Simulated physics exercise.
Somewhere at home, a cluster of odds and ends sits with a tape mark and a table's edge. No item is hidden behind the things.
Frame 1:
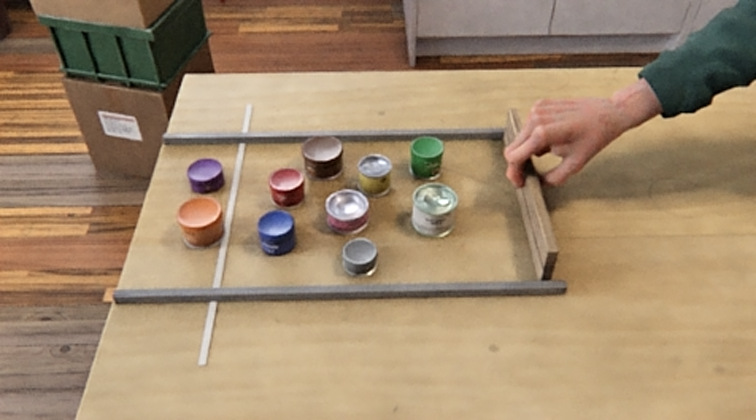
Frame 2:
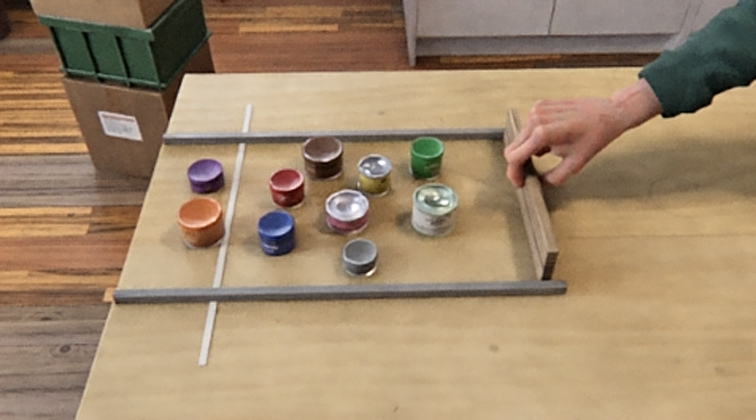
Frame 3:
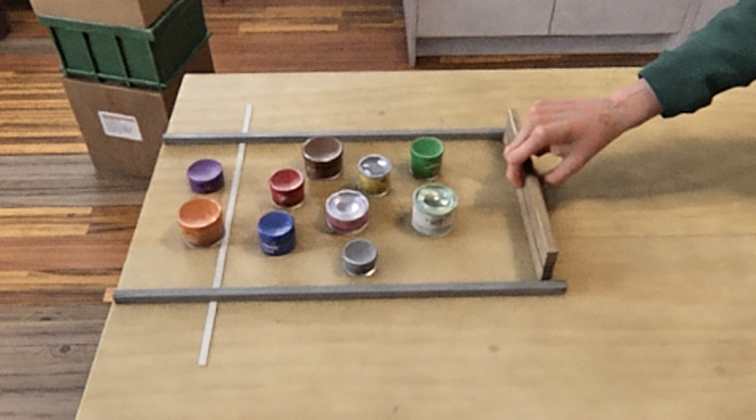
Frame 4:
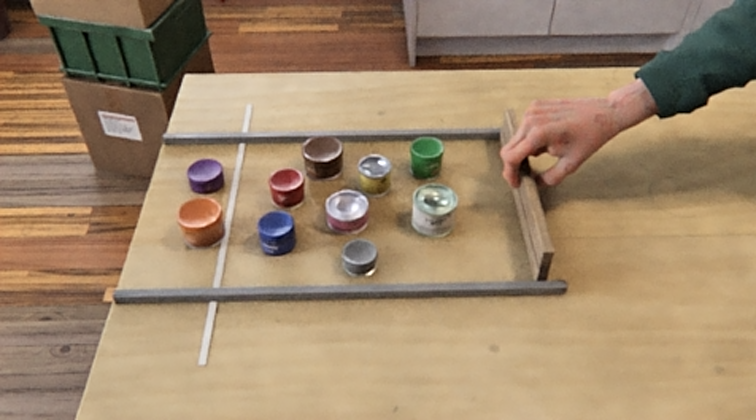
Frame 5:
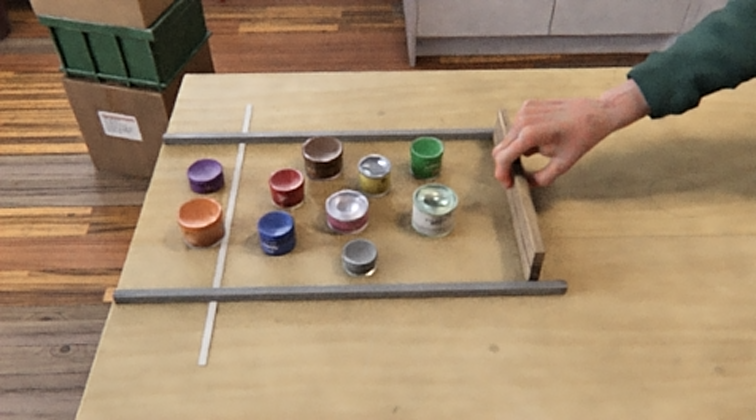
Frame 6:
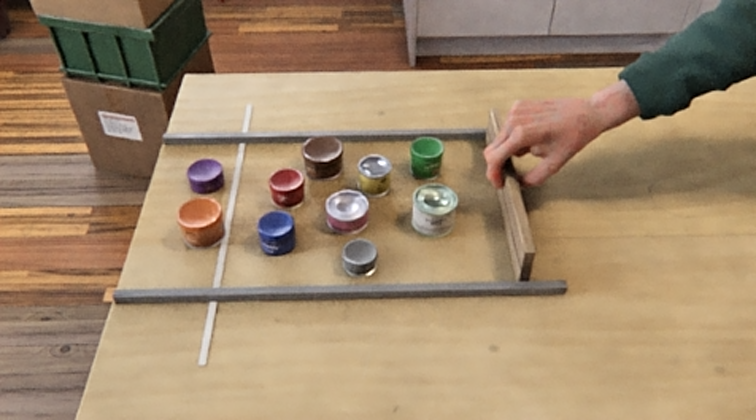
A hand in a dark green sleeve grips a wooden board at the right of a pale table, seen from above in a room with a plank floor. Between two grey rails sit small tubs and tins, purple and orange at left by a white tape strip, red, blue, brown, pink, yellow, grey, green and pale green rightward. The hand slides the board slightly left, while the containers and camera stay still.
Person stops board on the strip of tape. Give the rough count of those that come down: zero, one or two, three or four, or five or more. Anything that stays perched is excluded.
Looks like the tally of pieces that topple off is zero there.
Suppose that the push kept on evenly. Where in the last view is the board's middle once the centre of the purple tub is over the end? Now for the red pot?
At (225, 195) for the purple tub; at (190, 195) for the red pot.
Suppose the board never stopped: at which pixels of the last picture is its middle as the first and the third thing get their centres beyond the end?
About (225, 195) and about (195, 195).
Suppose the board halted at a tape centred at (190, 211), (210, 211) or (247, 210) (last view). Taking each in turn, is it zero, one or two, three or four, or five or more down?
So, going place by place, I'd say 3 or 4; either one or two; no fall at all.
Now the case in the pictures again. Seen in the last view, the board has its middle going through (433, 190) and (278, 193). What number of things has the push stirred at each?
The number moved is 2 and then 10.
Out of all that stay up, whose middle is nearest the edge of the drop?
It would be the purple tub.
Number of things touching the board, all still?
That comes to 4.
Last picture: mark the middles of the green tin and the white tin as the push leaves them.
Answer: First (220, 159), after that (205, 211).
Soon after, none off yet; purple tub at rest near (206, 176); orange tin at rest near (202, 224); blue tub at rest near (277, 234).
In the end, the number that fall off is zero.
